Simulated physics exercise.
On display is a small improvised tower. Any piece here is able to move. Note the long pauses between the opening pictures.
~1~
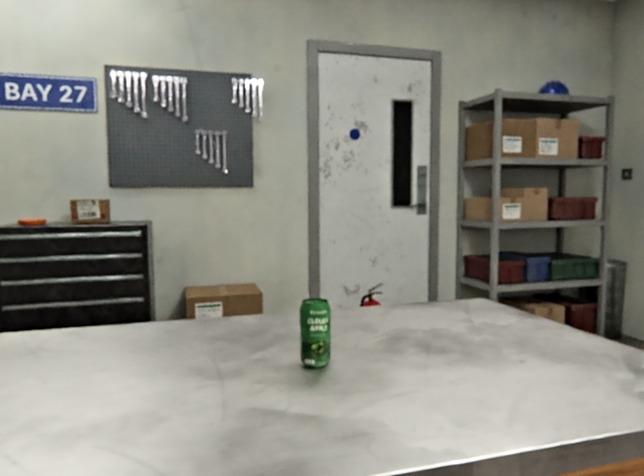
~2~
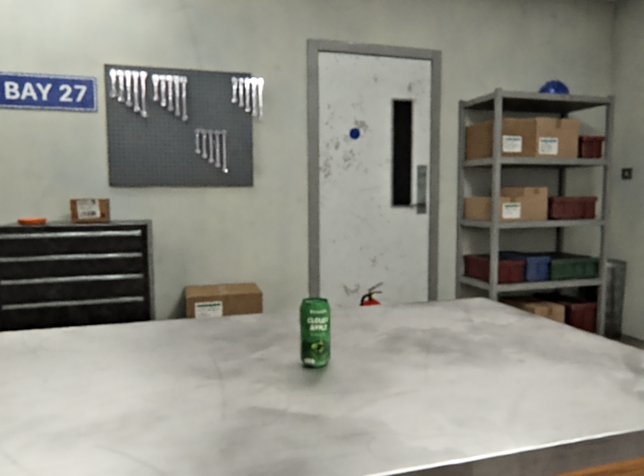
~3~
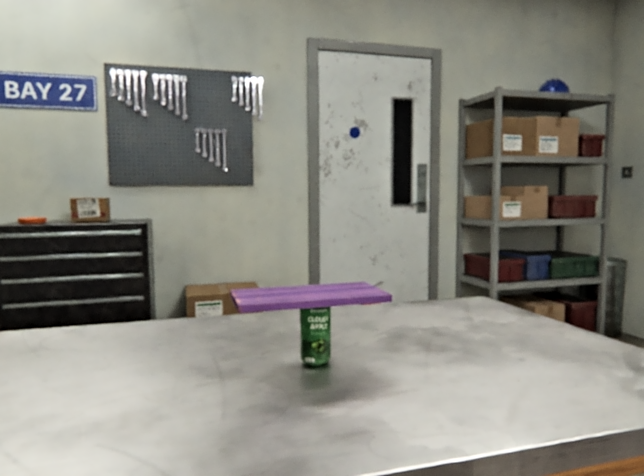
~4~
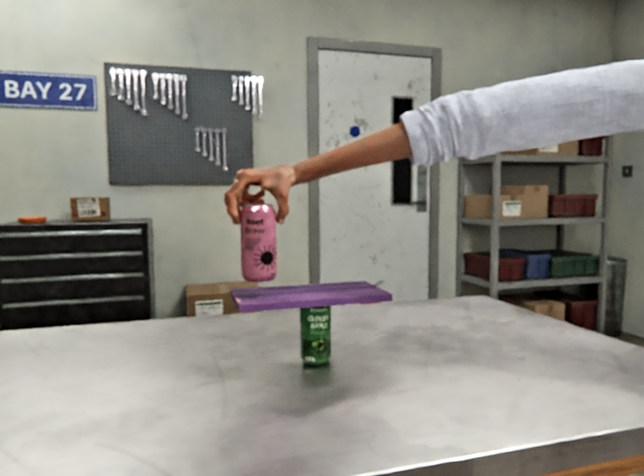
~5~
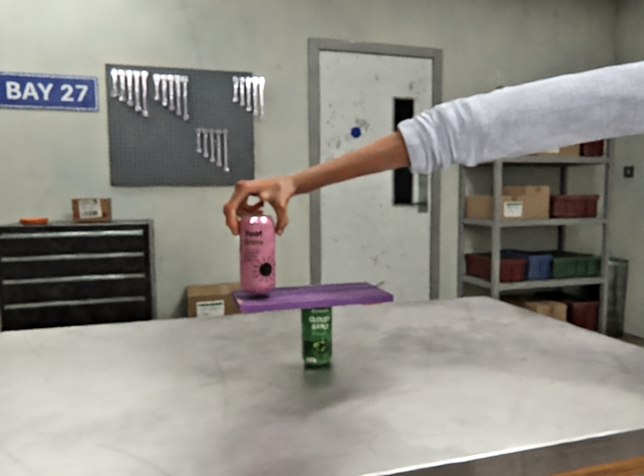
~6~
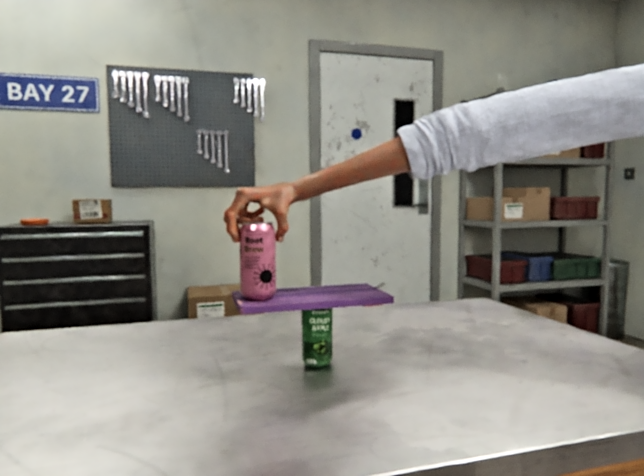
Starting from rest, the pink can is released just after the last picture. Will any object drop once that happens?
The stack is left disturbed.
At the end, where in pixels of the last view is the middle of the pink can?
End position: Approximately (198, 364).
Then, 0.40 s past the last view, pink can now fallen; purple board rocked 63° from its first pose.
Then, 0.50 s past the last view, purple board rocked 72° from its first pose.
Then, 1.00 s past the last view, purple board now fallen; green can rocked 61° from its first pose.
Then, 1.10 s past the last view, green can on its side.
Finally, fallen, pink can, green can and purple board. Final places as the last picture's camera would see them, pink can near (198, 364). The stack gives way.
